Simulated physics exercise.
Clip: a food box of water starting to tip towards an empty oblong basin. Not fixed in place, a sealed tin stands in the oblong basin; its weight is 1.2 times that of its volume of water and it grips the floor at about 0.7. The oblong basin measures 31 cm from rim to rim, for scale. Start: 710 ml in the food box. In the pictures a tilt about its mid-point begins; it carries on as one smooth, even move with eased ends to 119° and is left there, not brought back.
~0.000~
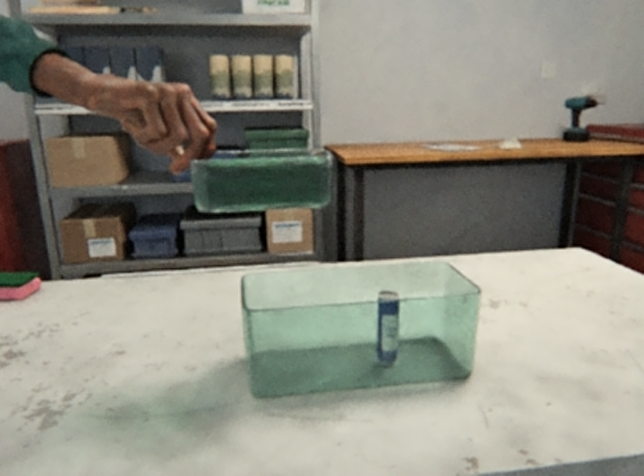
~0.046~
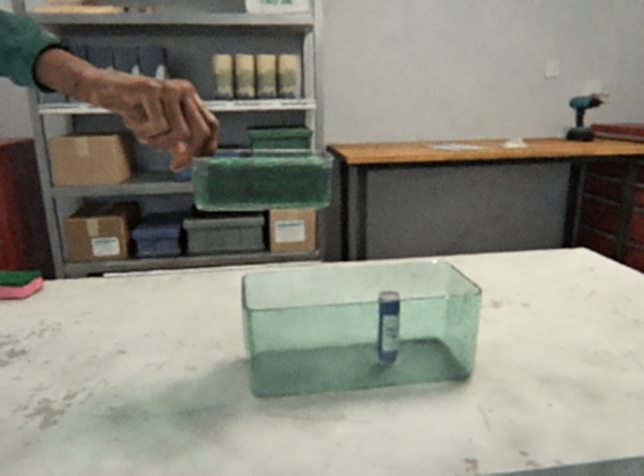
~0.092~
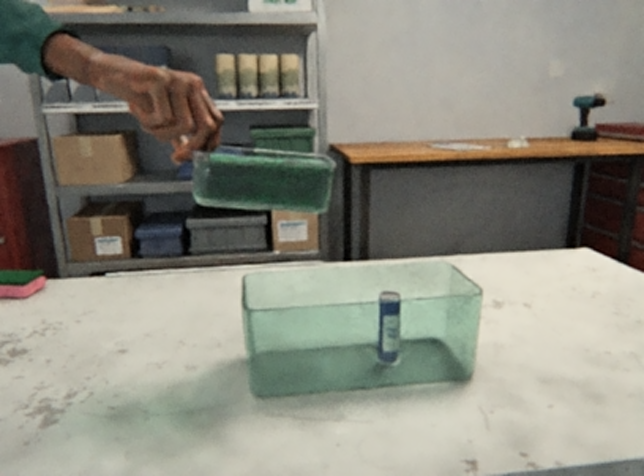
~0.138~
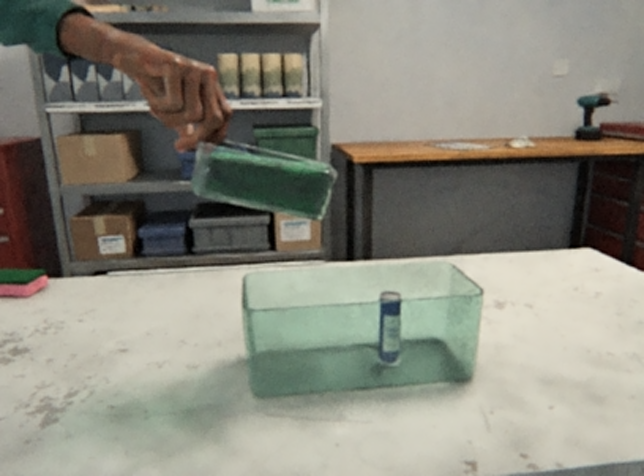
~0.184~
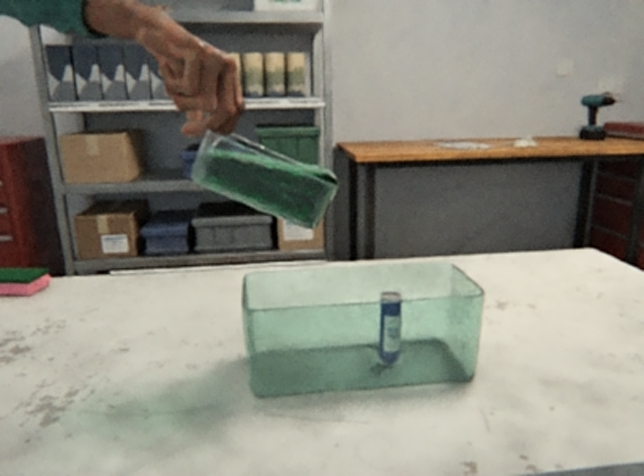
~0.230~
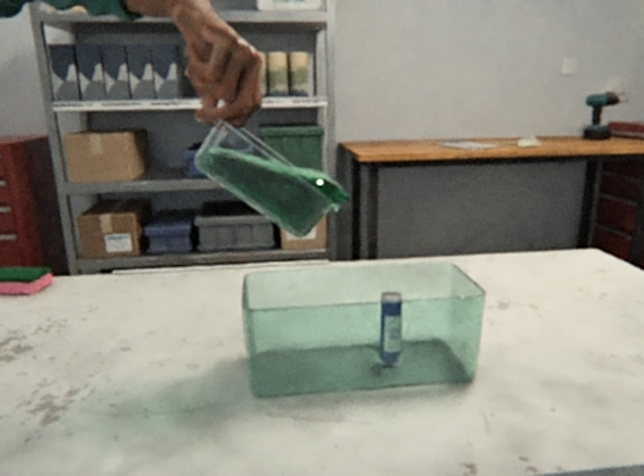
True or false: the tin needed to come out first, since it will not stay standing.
True.
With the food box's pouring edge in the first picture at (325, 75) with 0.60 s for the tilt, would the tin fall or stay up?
Then the tin remains standing.
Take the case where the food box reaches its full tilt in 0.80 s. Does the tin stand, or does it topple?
The tin would stay balanced.
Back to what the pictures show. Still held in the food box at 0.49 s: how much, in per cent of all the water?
Fraction remaining: Approx. 7 per cent.
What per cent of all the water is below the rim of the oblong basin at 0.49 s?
About 66 per cent.
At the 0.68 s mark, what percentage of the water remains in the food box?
About 0 % is still there.
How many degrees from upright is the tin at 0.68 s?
Roughly 5°.
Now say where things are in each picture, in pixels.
In the first picture, tilt 0°; pouring edge (328, 154); surface from (196, 165) to (325, 161); the oblong basin's rim runs from (242, 292) to (464, 277); the tin's top is at (388, 298).
In the second picture, tilt 2°; pouring edge (329, 156); surface from (196, 163) to (326, 161).
In the third picture, tilt 7°; pouring edge (331, 162); surface from (198, 161) to (328, 164).
In the fourth picture, tilt 15°; pouring edge (333, 171); surface from (200, 158) to (331, 167).
In the fifth picture, tilt 26°; pouring edge (333, 184); surface from (200, 155) to (328, 174); 3 per cent is over the edge.
In the sixth picture, tilt 38°; pouring edge (330, 198); surface from (200, 151) to (309, 176); 11 per cent is over the edge.
Then, 0.49 s in, the tilt is 110° and 7 per cent is still to pour; the tin stands where it began.
Then, 0.68 s in, the tilt is 119° and 0 per cent is still to pour; the tin leans 7°.
Then, 0.88 s in, the tilt is 119° and 0 per cent is still to pour; the tin leans 17°.
Then, 1.10 s in, the tilt is 119° and 0 per cent is still to pour; the tin lies on its side.
Finally, the tin lies on its side.
